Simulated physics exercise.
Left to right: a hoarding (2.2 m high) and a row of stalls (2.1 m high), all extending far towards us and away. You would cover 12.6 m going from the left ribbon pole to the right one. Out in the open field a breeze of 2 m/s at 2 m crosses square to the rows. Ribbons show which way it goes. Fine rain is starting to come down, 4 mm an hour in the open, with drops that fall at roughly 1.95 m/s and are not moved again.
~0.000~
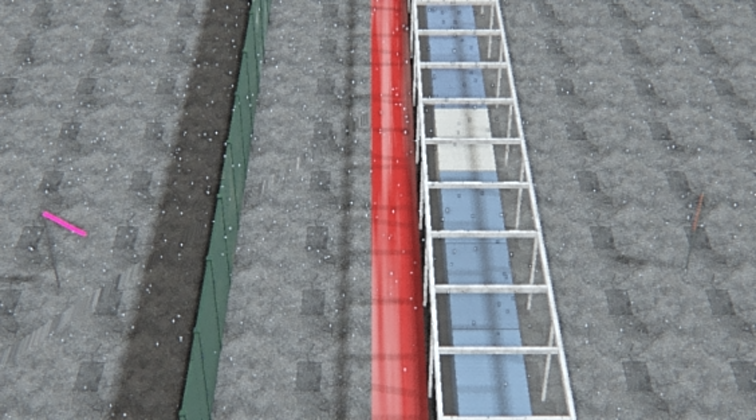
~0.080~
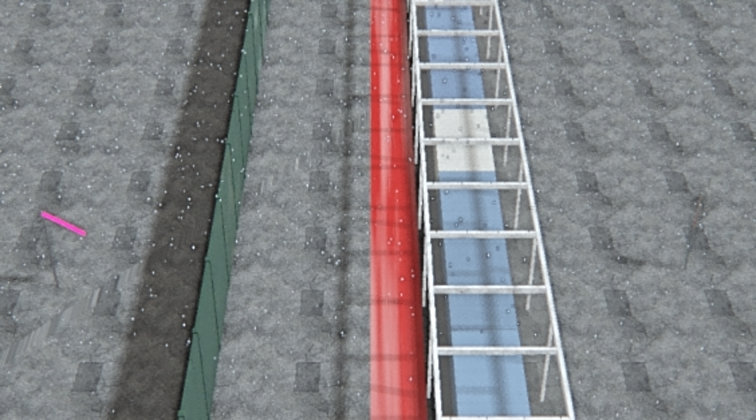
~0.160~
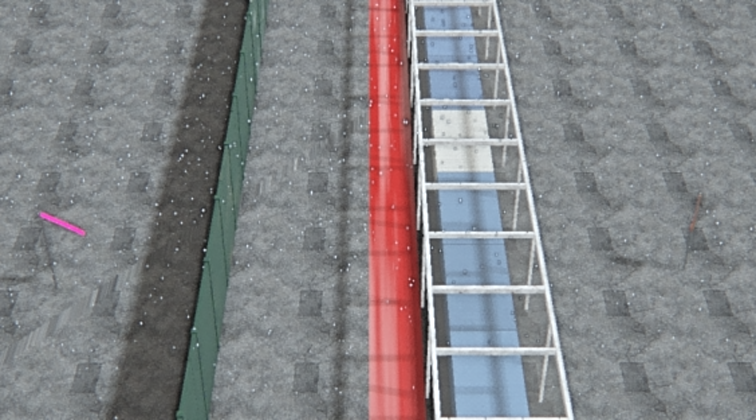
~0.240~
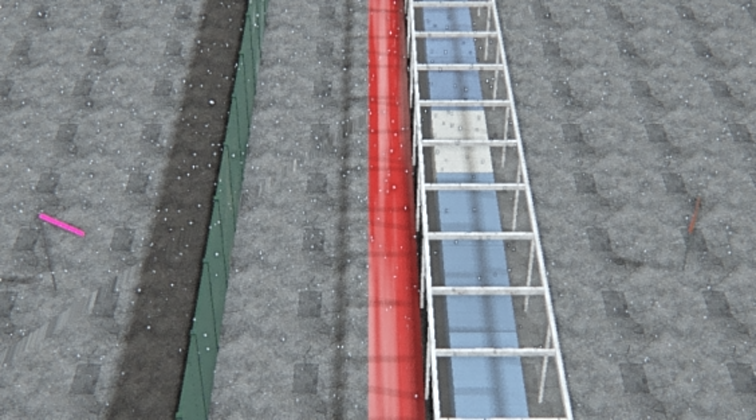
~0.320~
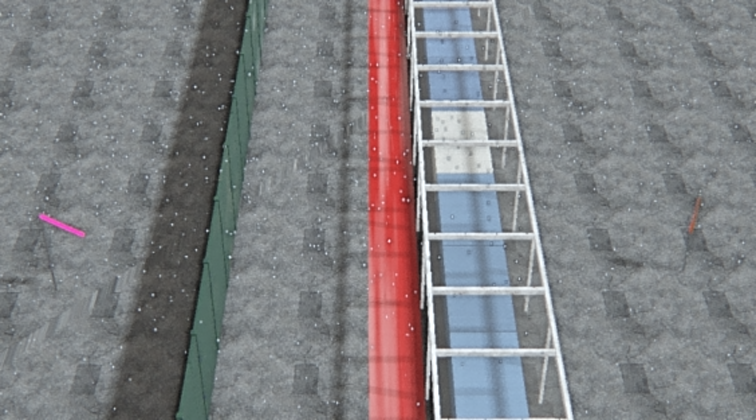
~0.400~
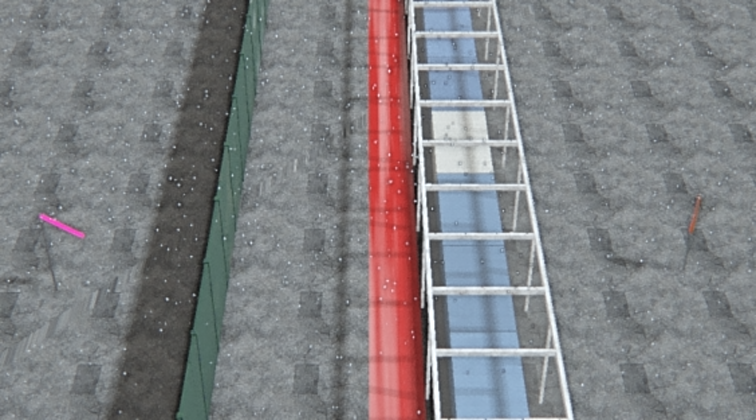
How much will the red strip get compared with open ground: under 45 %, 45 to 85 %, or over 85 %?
Between 45 and 85 %.
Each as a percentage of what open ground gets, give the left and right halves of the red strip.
90 % left, 30 % right.
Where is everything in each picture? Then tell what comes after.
In the first frame, the left ribbon ends at (85, 234), leaning 50 degrees to the right.
In the second frame, the red one passes (395, 266).
In the third frame, the left ribbon ends at (84, 233), leaning 55 degrees to the right, above the rows the drops slant 55 degrees from upright, towards the right and the top of the hoarding crosses (228, 135).
In the fourth frame, the right ribbon ends at (690, 232), hanging almost straight and the red one passes (391, 193).
In the fifth frame, the left ribbon ends at (84, 235), leaning 55 degrees to the right and above the rows the drops slant 55 degrees from upright, towards the right.
In the sixth frame, the right ribbon ends at (691, 232), hanging almost straight and the top of the row of stalls crosses (470, 141).
10 minutes on, 0.4 mm on the red strip, 0.7 mm in the open.
30 minutes on, 1.2 mm on the red strip, 2.0 mm in the open.
60 minutes on, 2.4 mm on the red strip, 4.0 mm in the open, so the red strip has 60 % of the open amount; the left half of it has 91 %, the right half 30 %.
